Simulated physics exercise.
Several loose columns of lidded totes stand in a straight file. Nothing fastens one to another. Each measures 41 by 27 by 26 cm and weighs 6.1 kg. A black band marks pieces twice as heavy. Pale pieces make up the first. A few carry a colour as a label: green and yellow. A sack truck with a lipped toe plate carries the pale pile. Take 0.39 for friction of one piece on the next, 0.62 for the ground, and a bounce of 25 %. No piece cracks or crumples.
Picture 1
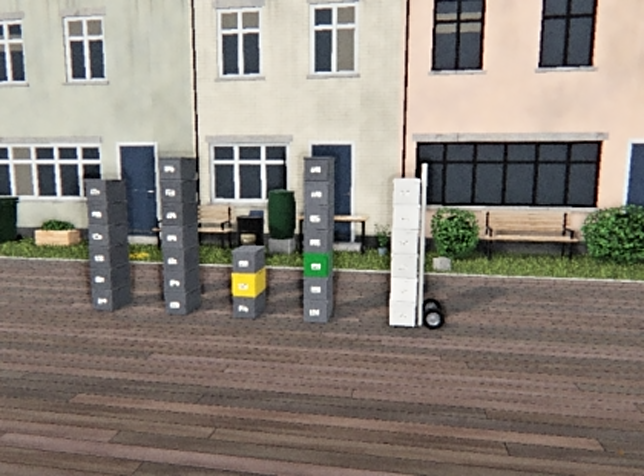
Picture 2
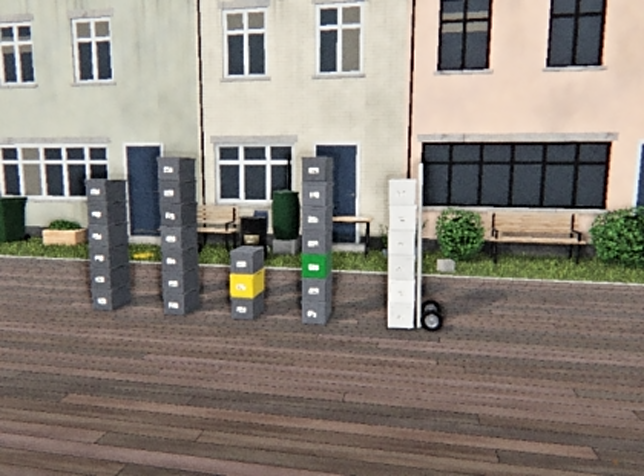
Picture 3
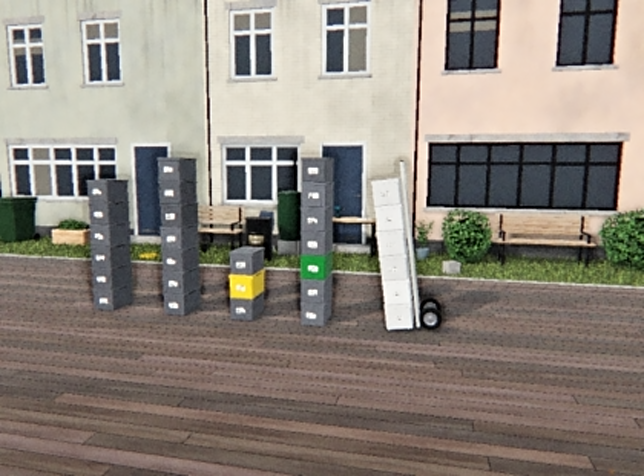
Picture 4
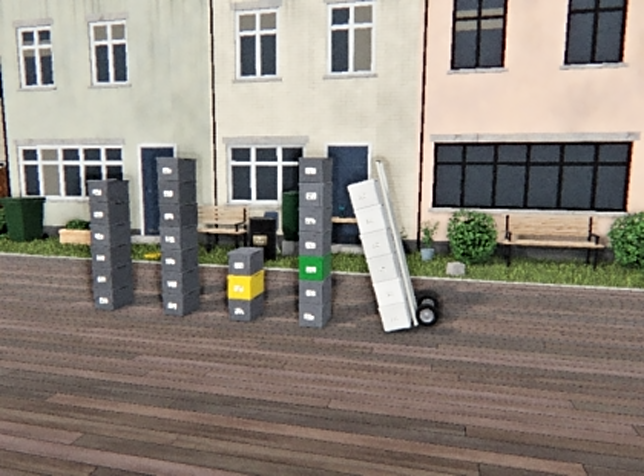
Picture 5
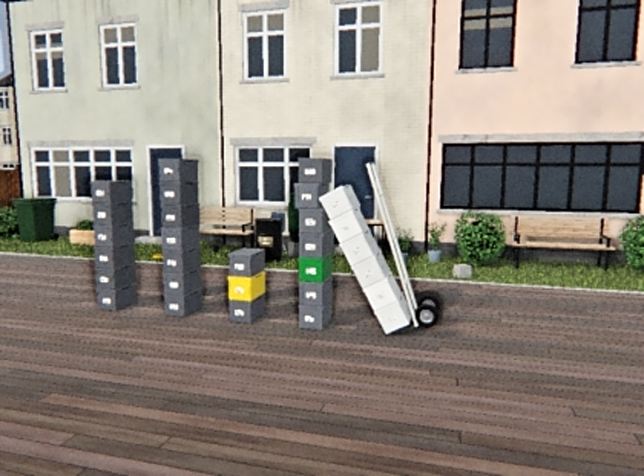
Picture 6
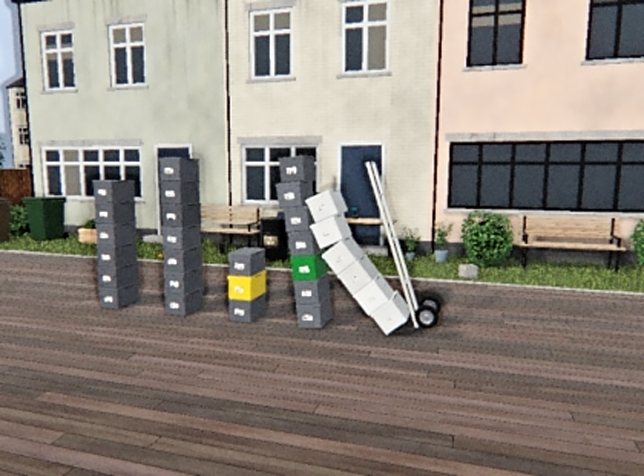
On wooden decking before a row of pastel houses, four grey stacks of totes, with one yellow and one green, stand beside a white stack on a sack truck. The truck tilts left, and the white pile leans away from its frame into the nearest grey column, pushing its upper totes out of line.
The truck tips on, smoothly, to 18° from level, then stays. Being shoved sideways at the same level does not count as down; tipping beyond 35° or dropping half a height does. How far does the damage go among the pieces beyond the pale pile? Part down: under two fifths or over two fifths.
Upwards of two fifths of them.
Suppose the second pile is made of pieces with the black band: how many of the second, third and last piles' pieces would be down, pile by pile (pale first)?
Then second 7, third 2, last 6.
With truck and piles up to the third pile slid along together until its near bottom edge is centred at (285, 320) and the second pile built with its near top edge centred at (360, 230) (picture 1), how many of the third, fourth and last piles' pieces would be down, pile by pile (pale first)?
Then third 2, fourth 0, last 0.
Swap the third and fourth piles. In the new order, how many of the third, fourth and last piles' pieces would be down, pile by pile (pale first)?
In that case third 6, fourth 1, last 6.
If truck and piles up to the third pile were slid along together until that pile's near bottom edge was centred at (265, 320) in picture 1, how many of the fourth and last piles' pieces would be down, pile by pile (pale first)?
In that case fourth 7, last 6.
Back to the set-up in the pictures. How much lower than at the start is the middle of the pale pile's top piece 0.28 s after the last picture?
Some 30 cm lower.
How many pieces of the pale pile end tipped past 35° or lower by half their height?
6 pale pieces.
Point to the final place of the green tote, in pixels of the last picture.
Near (267, 291).
Then, 0.28 s on from the sixth picture, 6 of the pale pile down; none of the 23 other totes down, 7 disturbed; green tote tipped 16°.
Then, 0.70 s on from the sixth picture, 6 of the pale pile down; 6 of the 23 other totes down; green tote tipped 44°, 24 cm lower; yellow tote tipped 3°.
Then, 1.30 s on from the sixth picture, 6 of the pale pile down; 14 of the 23 other totes down; yellow tote tipped 59°, 11 cm lower; green tote tipped 51°, 31 cm lower.
Then, 1.90 s on from the sixth picture, 6 of the pale pile down; 19 of the 23 other totes down; yellow tote tipped 67°, 21 cm lower; green tote tipped 52°, 31 cm lower.
Finally, 6 of the pale pile down; 19 of the 23 other totes down; yellow tote tipped 67°, 21 cm lower; green tote tipped 53°, 31 cm lower. That is 83 per cent. Seen by the last camera, middles, yellow tote near (222, 300), green tote near (267, 291).
